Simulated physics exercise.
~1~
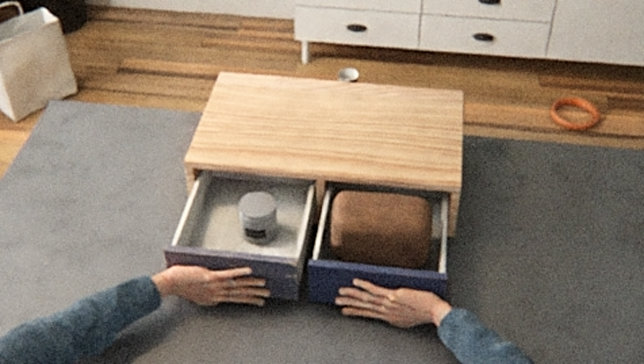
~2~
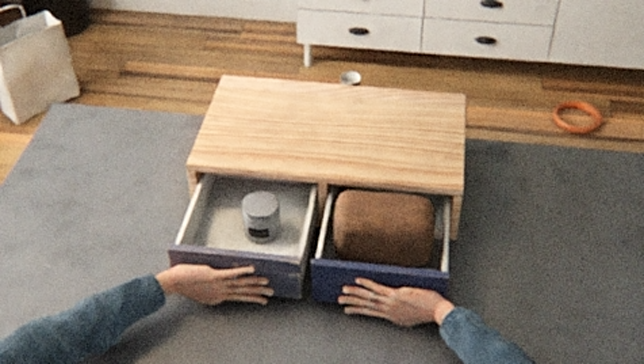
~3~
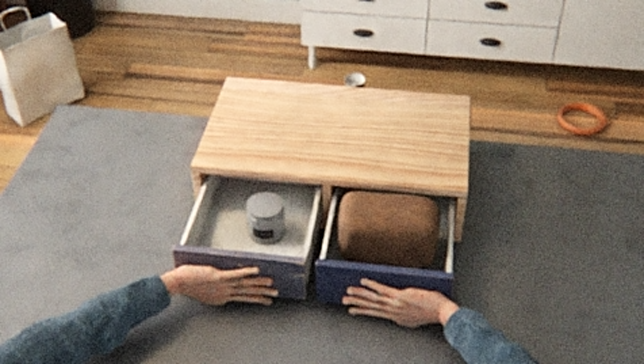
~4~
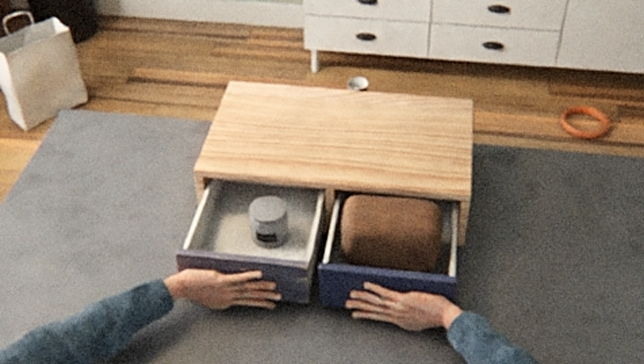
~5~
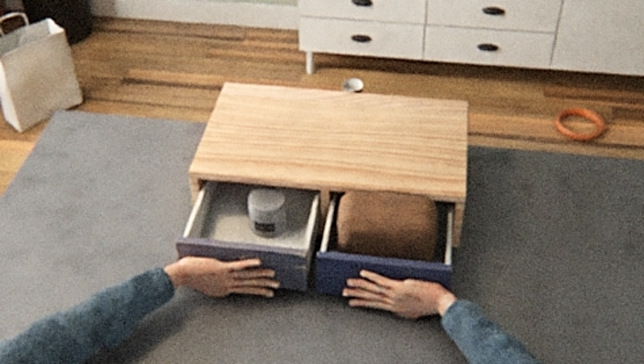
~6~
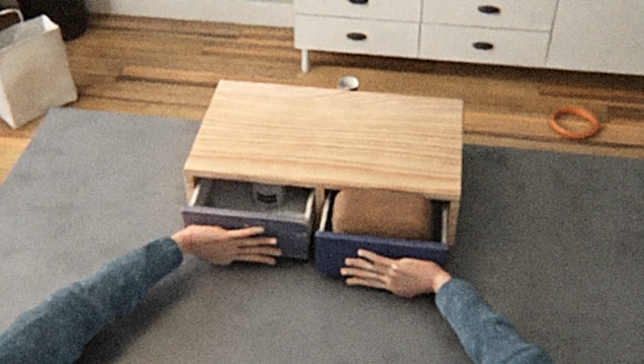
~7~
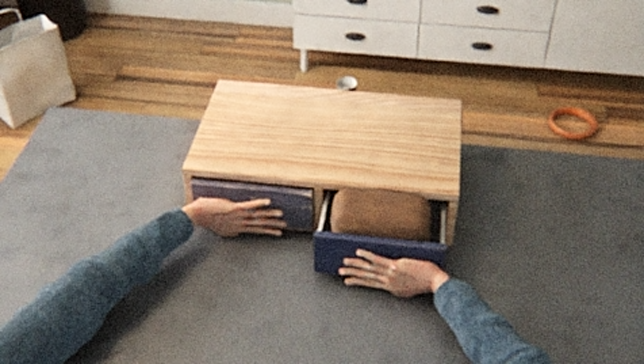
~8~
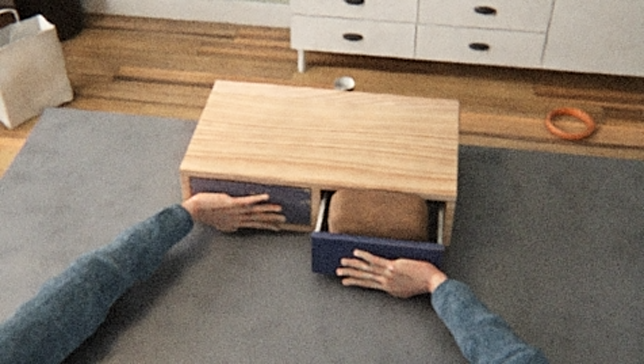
On a grey rug, hands pushing in both drawers of a low wooden cabinet, left closing over grey jar, right staying ajar with brown loaf.
